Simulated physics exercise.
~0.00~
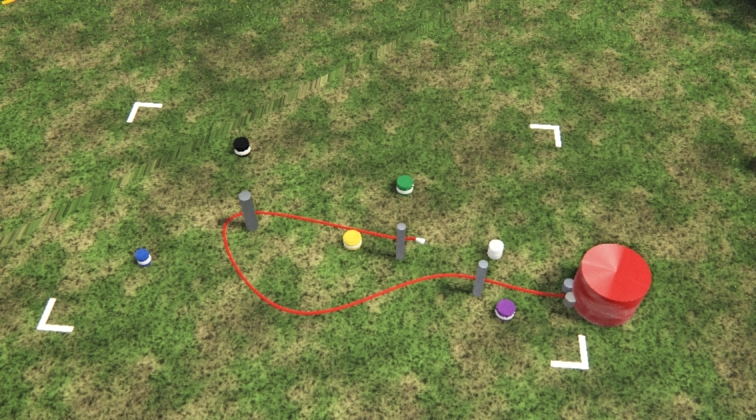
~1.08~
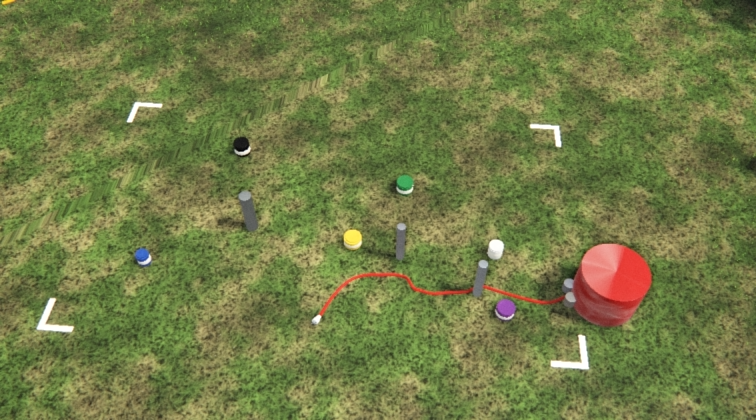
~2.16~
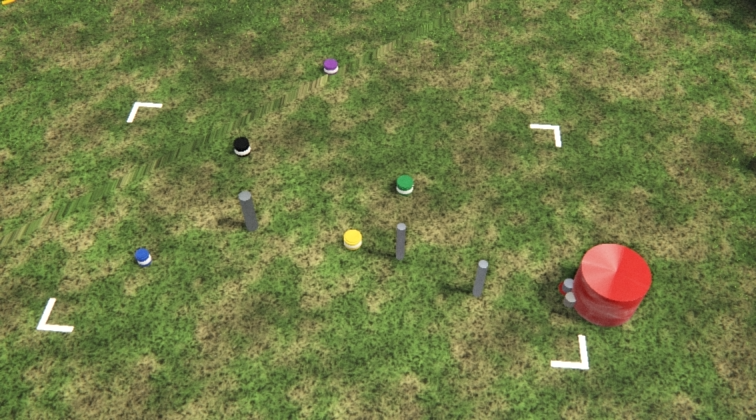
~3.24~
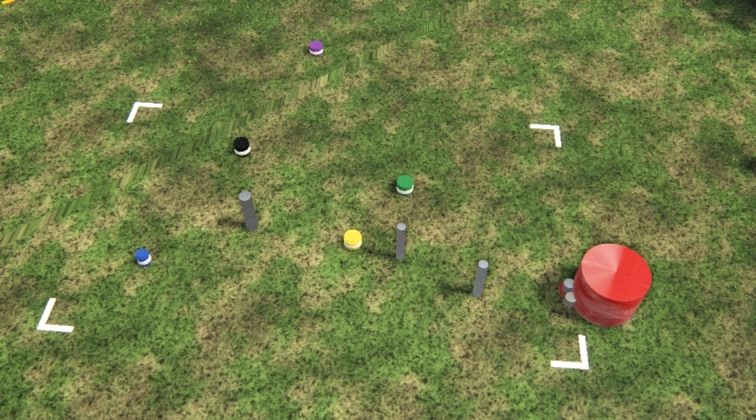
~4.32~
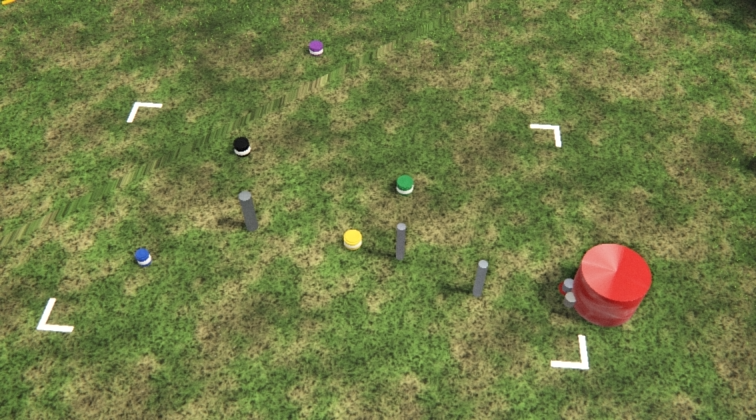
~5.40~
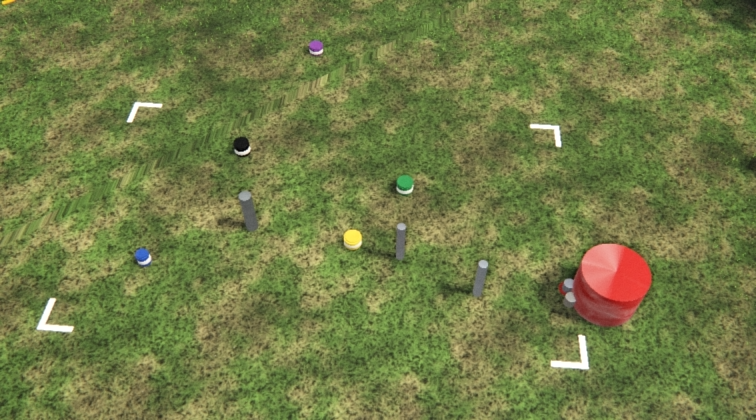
A red cord snaking across the grass between gray posts was drawn right toward a big red drum until none showed, while the purple canister ended up far up the lawn and the white tin disappeared, leaving the other four containers in place.
